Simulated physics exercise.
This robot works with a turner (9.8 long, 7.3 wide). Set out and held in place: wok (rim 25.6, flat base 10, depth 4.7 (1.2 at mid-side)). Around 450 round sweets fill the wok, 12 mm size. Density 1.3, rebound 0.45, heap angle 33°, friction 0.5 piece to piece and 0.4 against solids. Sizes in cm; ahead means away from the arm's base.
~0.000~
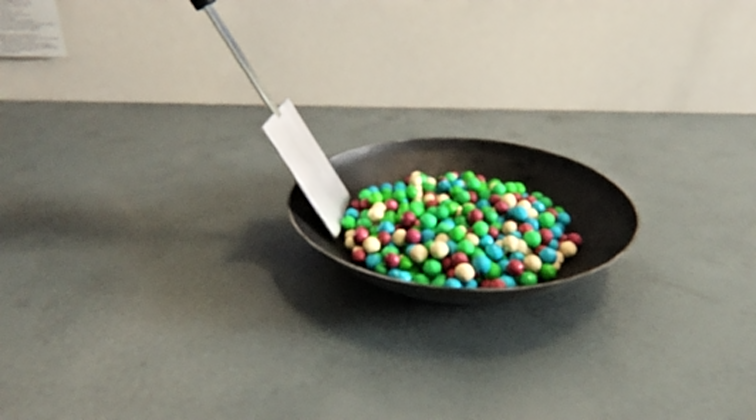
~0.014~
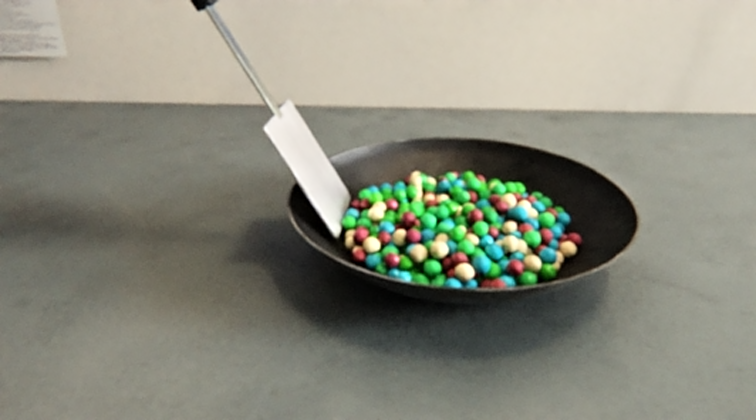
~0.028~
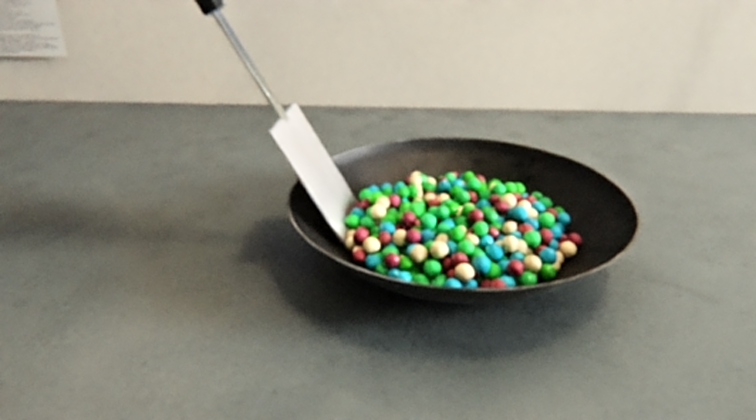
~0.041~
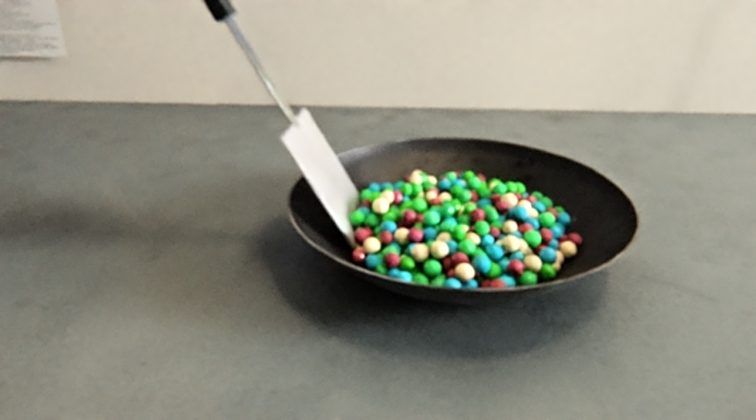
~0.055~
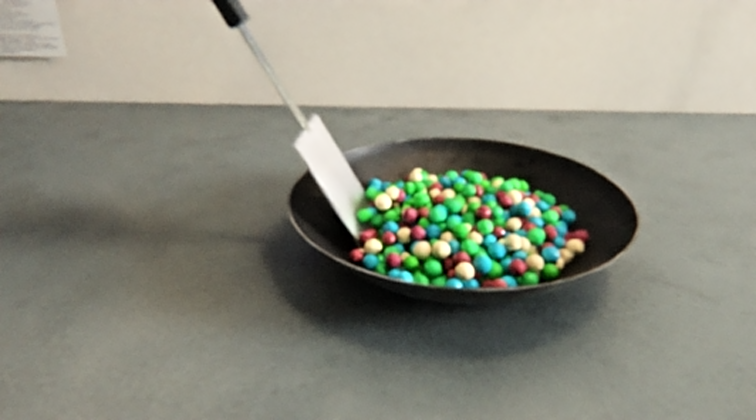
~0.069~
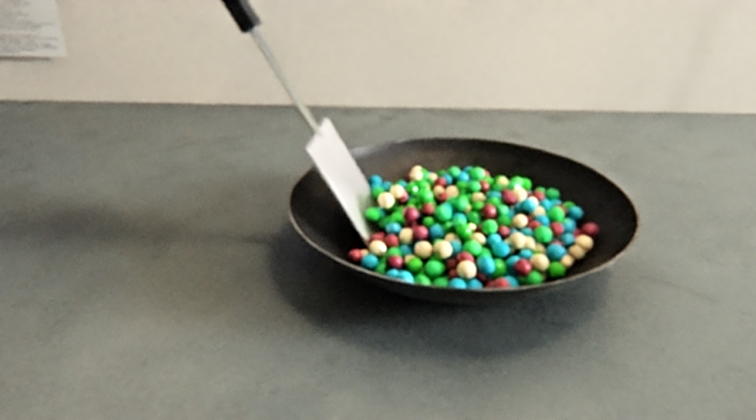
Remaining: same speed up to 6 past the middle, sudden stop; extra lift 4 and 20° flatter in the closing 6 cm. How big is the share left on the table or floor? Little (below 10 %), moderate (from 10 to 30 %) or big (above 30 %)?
On the table or floor the share is little, below 10 %.
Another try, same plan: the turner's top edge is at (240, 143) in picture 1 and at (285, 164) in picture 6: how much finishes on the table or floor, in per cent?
About 5 per cent.
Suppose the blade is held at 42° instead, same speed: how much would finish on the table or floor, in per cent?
It would be near 0 per cent.
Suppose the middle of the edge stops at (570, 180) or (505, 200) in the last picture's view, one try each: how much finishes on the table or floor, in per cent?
About 25 and 0 per cent.
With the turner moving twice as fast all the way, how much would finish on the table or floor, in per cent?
In that case some 20 per cent.
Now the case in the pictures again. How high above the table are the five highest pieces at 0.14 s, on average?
About 5 cm.
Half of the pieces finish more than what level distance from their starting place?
Some 4 cm.
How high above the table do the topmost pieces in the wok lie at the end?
About 6.5 cm.
After 0.14 s, sloping 61°, highest piece 5 above the table; 447 in the wok.
After 0.21 s, sloping 52°, highest piece 6 above the table; 447 in the wok.
After 0.44 s, sloping 41°, highest piece 6 above the table; 421 in the wok, 21 on the table or floor, 5 on the blade or in flight.
After 1.49 s, sloping 41°, highest piece 6 above the table; 420 in the wok, 27 on the table or floor.
At rest, 420 in the wok, 27 on the table or floor. That is 6 % on the table or floor.
